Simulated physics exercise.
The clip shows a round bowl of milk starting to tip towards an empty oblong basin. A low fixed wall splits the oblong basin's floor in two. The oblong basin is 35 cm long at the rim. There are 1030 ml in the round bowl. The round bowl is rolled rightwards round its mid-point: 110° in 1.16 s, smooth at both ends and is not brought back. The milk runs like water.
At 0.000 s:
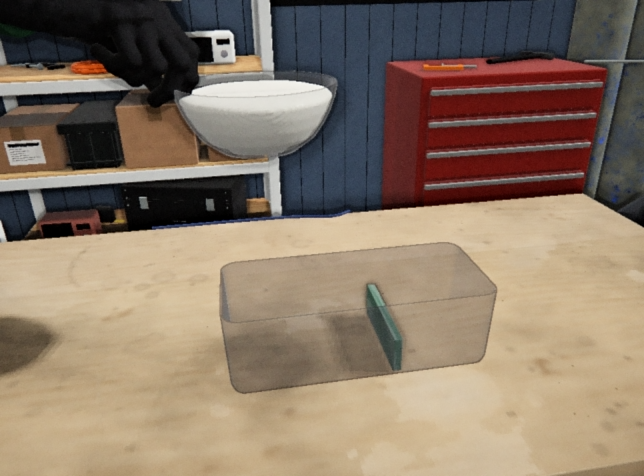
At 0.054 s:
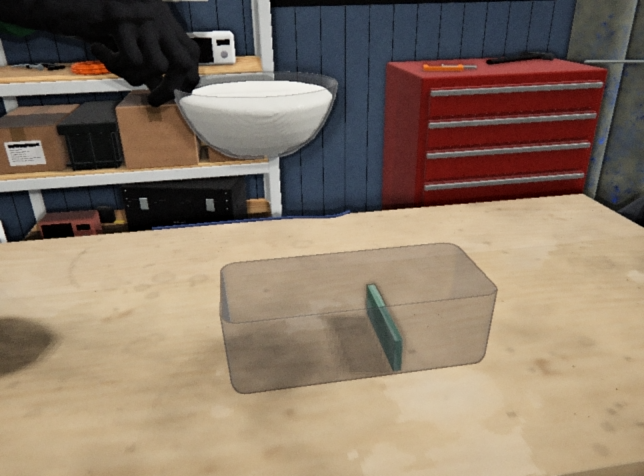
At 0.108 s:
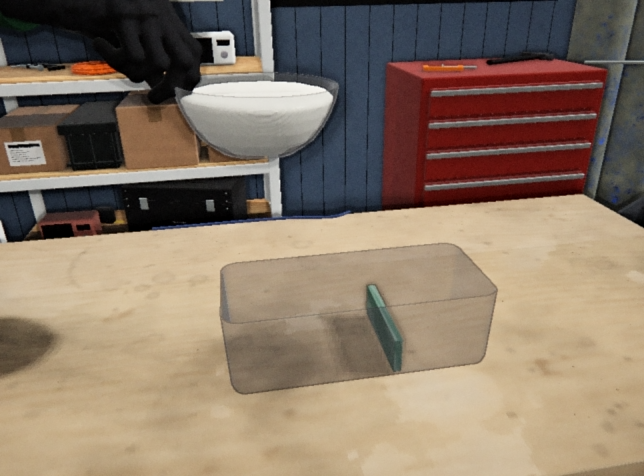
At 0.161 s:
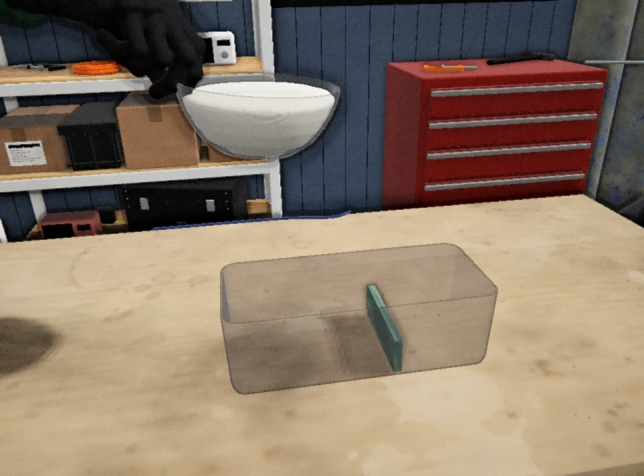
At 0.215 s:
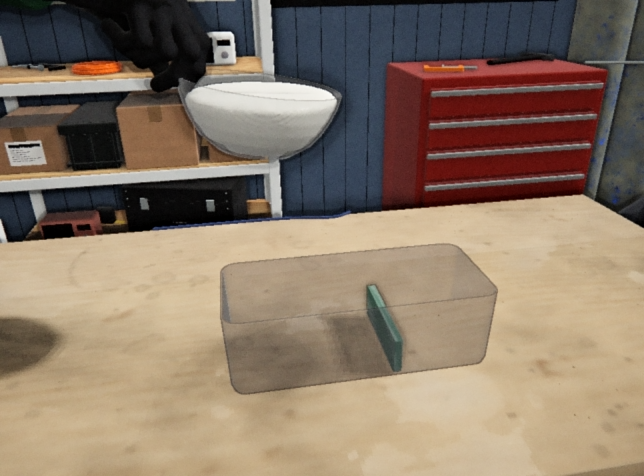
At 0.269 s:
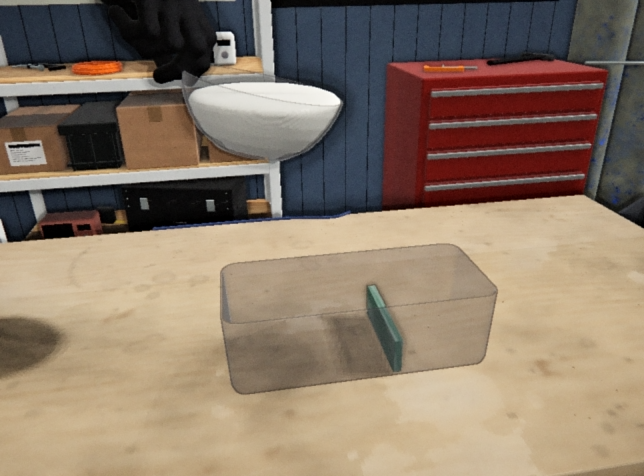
The video shows a black-gloved hand beside a clear round bowl of white milk above a wooden workbench, where an empty transparent oblong basin with a green divider sits; the bowl slowly tilts slightly to the right.
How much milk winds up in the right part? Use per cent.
Roughly 60 per cent is past the wall.
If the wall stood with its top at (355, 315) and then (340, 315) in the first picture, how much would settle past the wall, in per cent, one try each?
In turn about 80 and 90 per cent.
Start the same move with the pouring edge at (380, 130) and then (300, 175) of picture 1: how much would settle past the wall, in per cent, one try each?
In turn about 80 and 10 per cent.
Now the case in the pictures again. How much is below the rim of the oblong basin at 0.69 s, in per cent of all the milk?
Some 22 per cent.
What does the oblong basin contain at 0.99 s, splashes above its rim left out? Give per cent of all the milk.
Some 90 per cent.
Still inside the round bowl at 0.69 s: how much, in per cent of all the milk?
Some 28 per cent.
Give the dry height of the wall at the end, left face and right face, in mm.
Left about 40 mm, right about 18 mm.
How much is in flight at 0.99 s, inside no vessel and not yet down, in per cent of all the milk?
About 8 per cent.
Then, 0.69 s in, the tilt is 71° and 28 per cent is still to pour, 3 is left of the wall and 18 right of it.
Then, 0.99 s in, the tilt is 104° and 0 per cent is still to pour, 30 is left of the wall and 61 right of it.
Then, 1.31 s in, the tilt is 110° and 0 per cent is still to pour, 36 is left of the wall and 60 right of it.
Then, 1.66 s in, the tilt is 110° and 0 per cent is still to pour, 37 is left of the wall and 60 right of it.
Finally, 37 per cent lies left of the wall, 60 right of it and 3 outside.
